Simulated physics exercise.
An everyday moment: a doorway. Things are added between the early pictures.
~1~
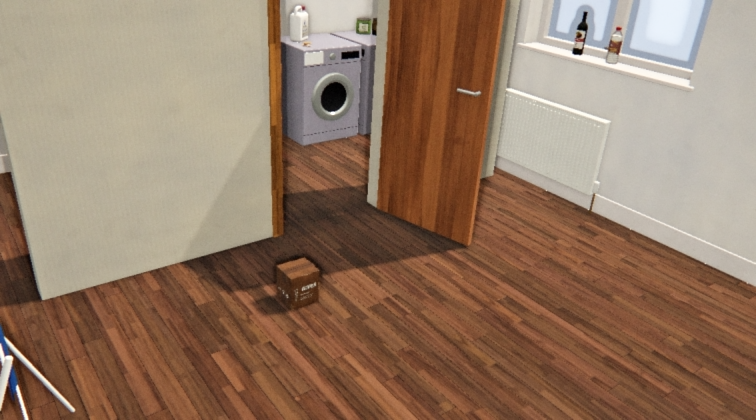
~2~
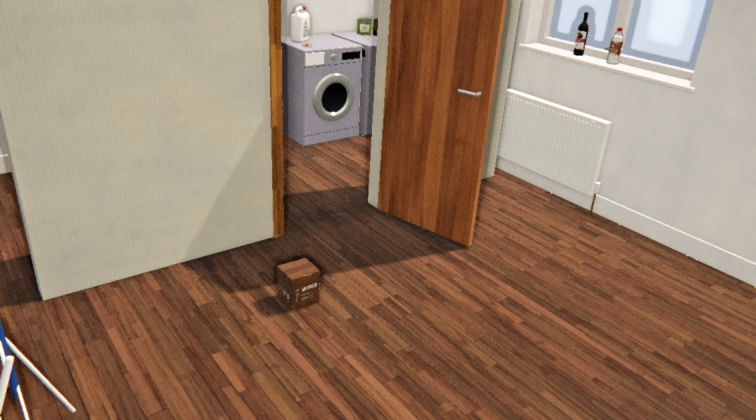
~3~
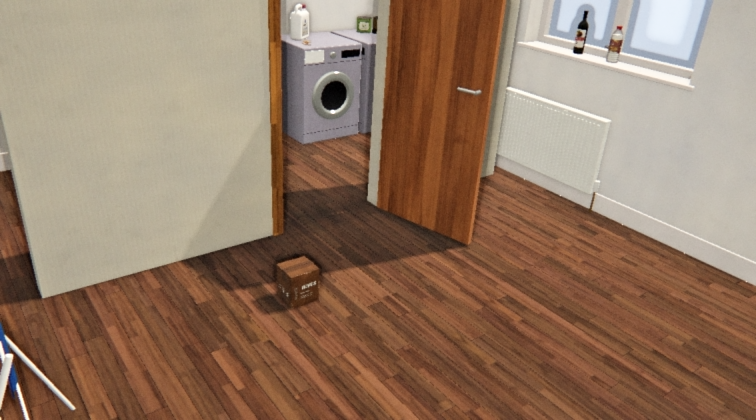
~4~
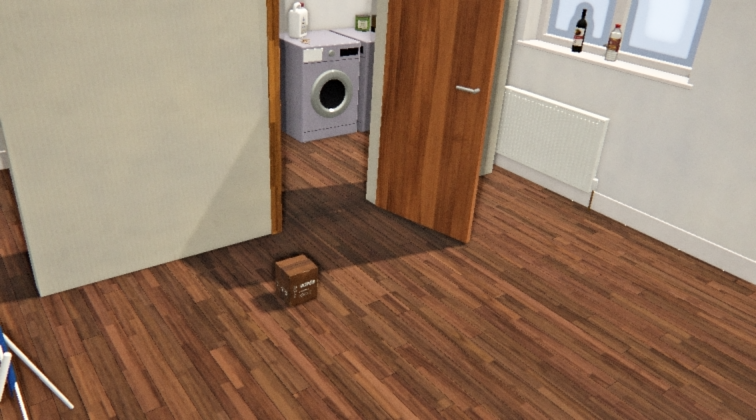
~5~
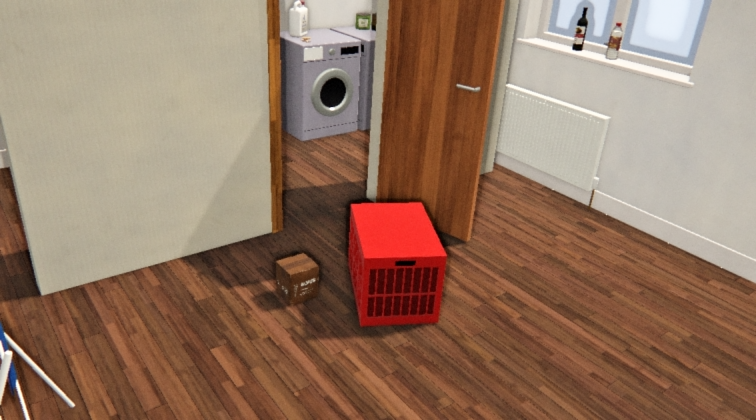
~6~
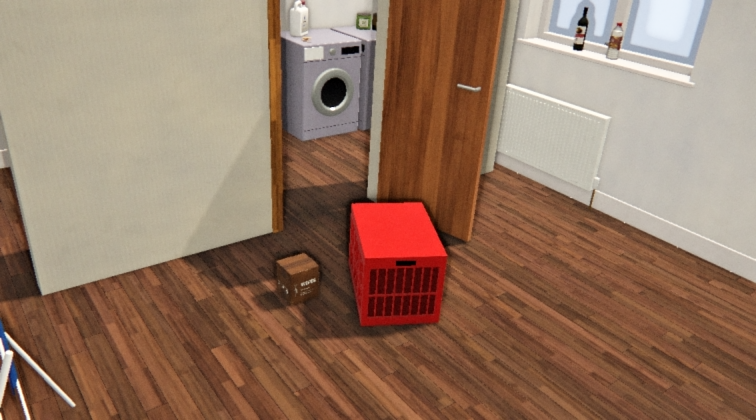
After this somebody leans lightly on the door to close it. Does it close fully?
Outcome: The door closes.
Then, 0.60 s later than the last frame, open by 86°.
Then, 1.00 s later than the last frame, open by 59°.
Then, 1.30 s later than the last frame, open by 38°.
Then, 1.70 s later than the last frame, open by 8°.
When it is over, open by 0°; both as before. End places, in pixels of the last picture, red chest near (393, 261).
